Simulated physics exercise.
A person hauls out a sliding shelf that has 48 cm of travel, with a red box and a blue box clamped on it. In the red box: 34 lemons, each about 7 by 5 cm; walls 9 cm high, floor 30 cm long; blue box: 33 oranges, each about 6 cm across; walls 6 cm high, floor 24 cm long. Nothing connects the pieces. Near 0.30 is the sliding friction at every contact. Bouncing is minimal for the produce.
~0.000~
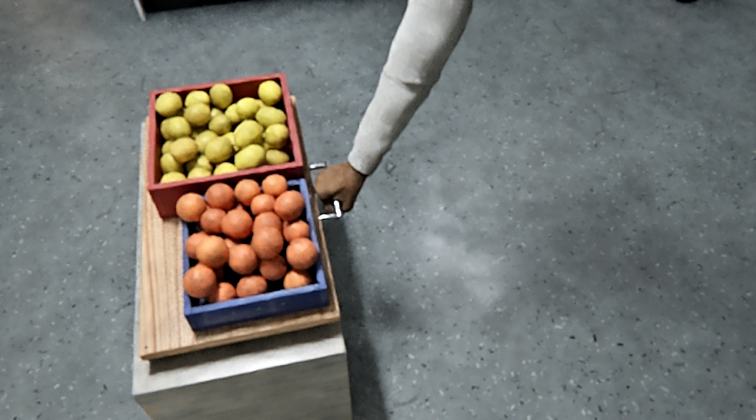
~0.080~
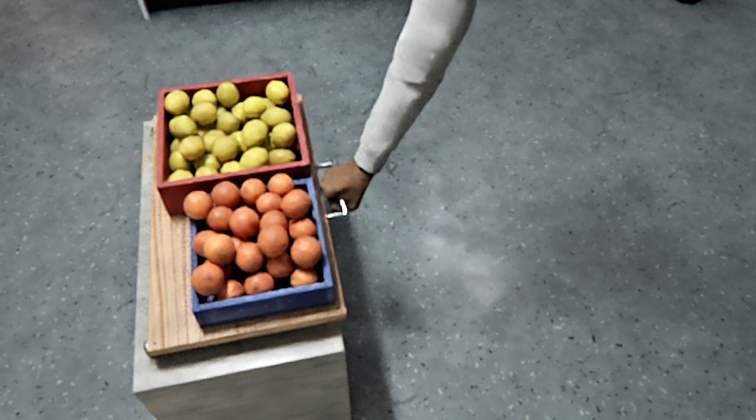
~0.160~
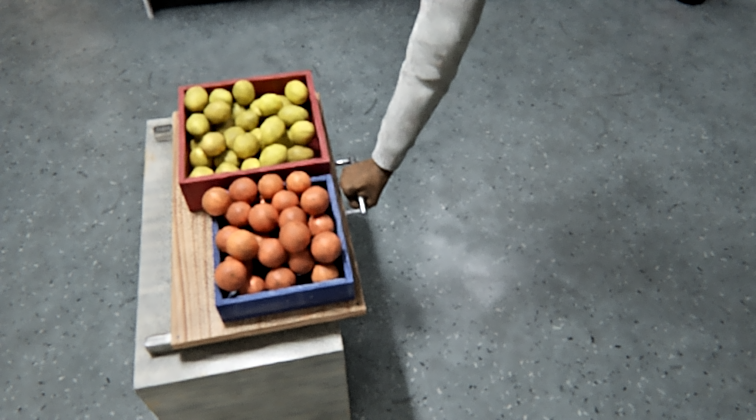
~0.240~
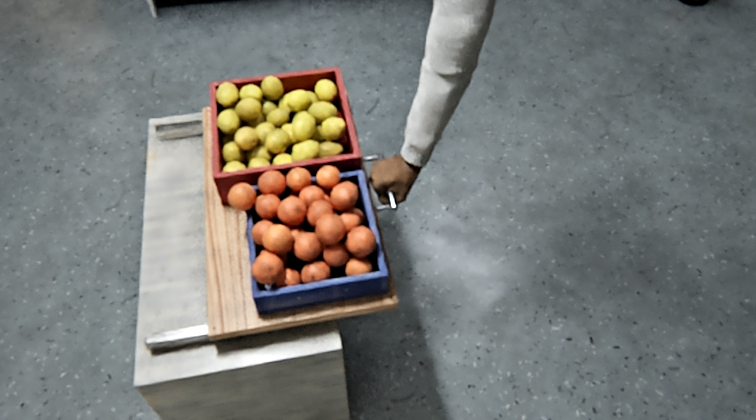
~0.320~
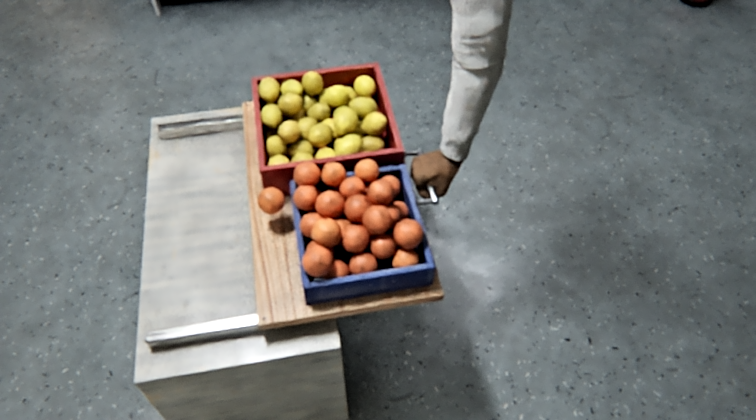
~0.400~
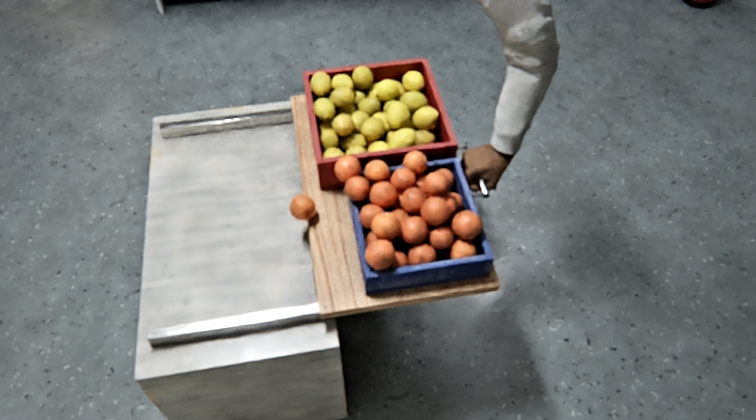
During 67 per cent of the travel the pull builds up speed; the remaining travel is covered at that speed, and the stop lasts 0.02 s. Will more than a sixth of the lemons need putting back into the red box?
No.
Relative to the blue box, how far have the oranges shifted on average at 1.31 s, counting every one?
About 24 cm to the right.
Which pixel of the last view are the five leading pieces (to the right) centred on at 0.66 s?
They are centred near (594, 185).
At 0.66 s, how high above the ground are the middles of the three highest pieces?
64 cm.
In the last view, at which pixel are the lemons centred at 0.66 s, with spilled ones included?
Middle approx. (435, 113).
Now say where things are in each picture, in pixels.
In the first picture (places track the rim corner closest to us here), red box (154, 187); blue box (191, 311); 0 cm pulled; all still inside.
Red box (163, 184); blue box (199, 308); 1 cm pulled, in the second picture.
Red box (185, 180); blue box (222, 302); 6 cm pulled, in the third picture.
Red box (219, 175); blue box (259, 294); 13 cm pulled; 1 out, the lowest orange at (242, 197), in the fourth picture.
Red box (265, 168); blue box (310, 285); 23 cm pulled; 1 out, the lowest orange at (271, 201), in the fifth picture.
Red box (322, 160); blue box (372, 274); 36 cm pulled; 1 out, the lowest orange at (303, 207), in the sixth picture.
After 0.46 s, the runners reach their end.
After 0.54 s, the red box has all 34 and the blue box is down by 4 of 33.
After 0.66 s, the red box has all 34 and the blue box is down by 12 of 33.
After 0.88 s, the red box is down by 1 of 34 and the blue box is down by 15 of 33.
Final count (at 1.31 s), the red box is down by 1 of 34 and the blue box is down by 15 of 33. Asked share, 1 of 34, 3 per cent.
